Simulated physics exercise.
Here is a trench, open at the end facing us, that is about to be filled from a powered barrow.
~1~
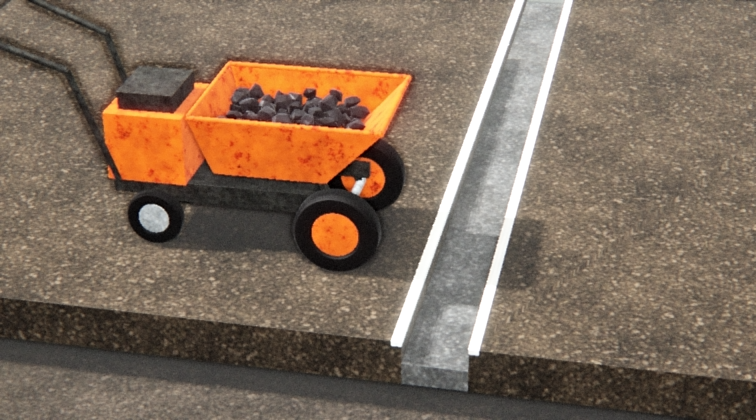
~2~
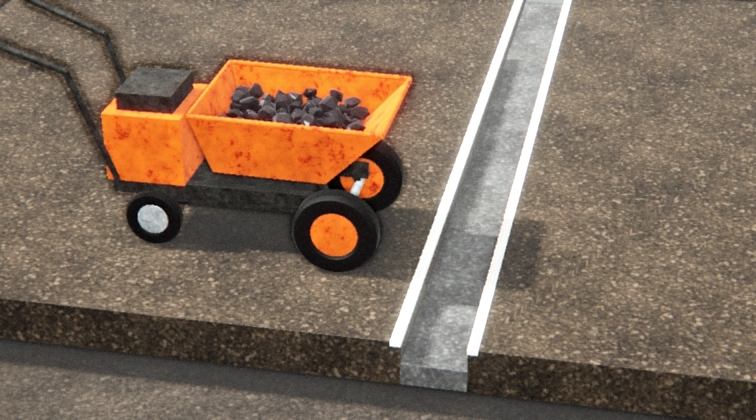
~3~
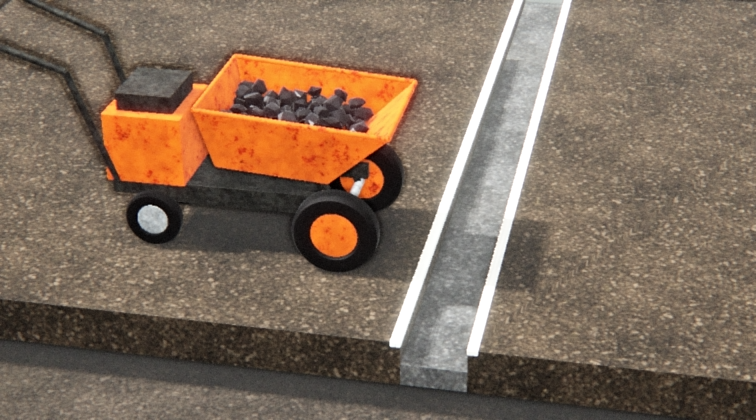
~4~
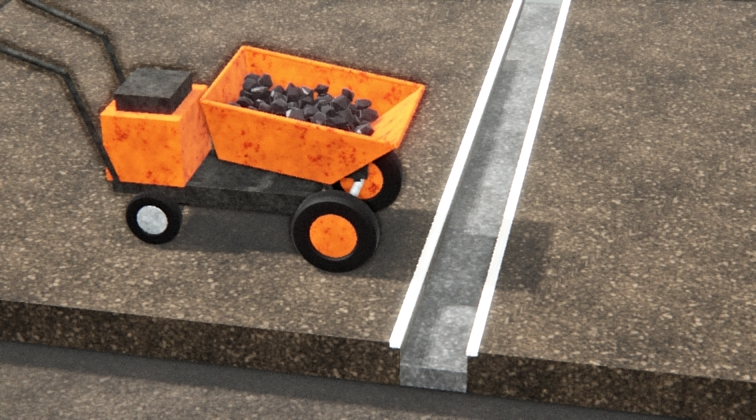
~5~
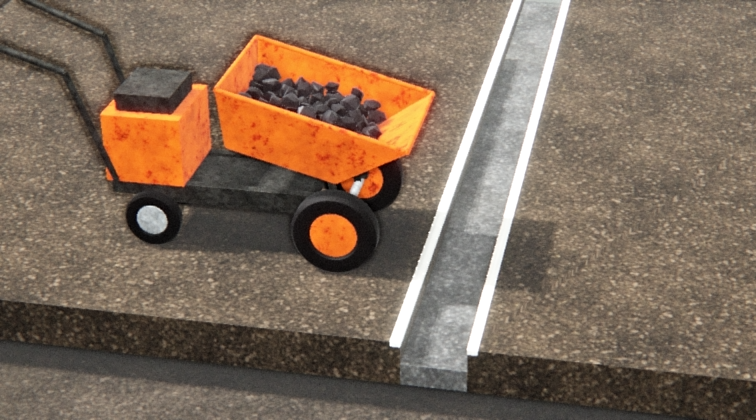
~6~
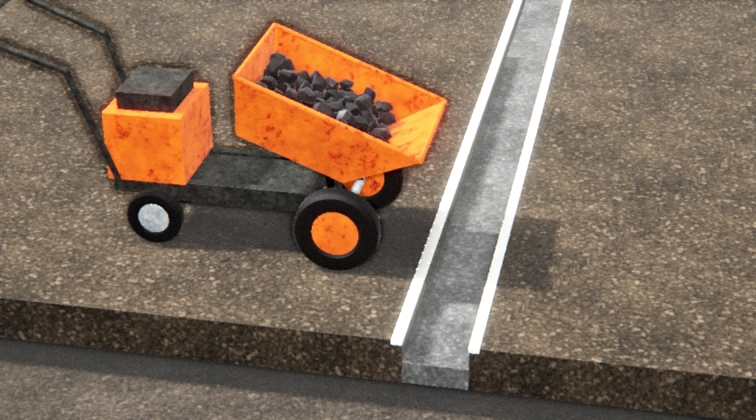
An orange powered barrow gradually tilts its skip of dark lumps rightward beside a shallow trench.
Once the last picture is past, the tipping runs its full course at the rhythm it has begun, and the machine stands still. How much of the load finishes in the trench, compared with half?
The share in the trench is below half.
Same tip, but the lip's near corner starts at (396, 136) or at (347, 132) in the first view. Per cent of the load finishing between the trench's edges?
About 10 and 70 per cent.
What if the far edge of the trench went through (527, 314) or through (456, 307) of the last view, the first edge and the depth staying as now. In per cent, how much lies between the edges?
Roughly 90 % first, 0 % second.
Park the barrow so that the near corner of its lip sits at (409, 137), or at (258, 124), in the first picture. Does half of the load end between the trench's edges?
Result A - a minority; result B - a minority.
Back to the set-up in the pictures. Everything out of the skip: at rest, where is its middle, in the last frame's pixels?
Near pixel (501, 252).
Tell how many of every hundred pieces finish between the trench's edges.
Near 35 %.
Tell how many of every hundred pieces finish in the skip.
Estimate: Near 25 %.
Soon, skip tipped steeply; all in the skip.
A while on, skip tipped right over; about two thirds in the skip; about a quarter in or heaped over the trench; about a quarter beyond it; a stray few falling.
Towards the end, skip tipped right over; about a quarter in the skip; about a third in or heaped over the trench; about half beyond it.
Finally, skip tipped right over; about a quarter in the skip; about a third in or heaped over the trench; about half beyond it.
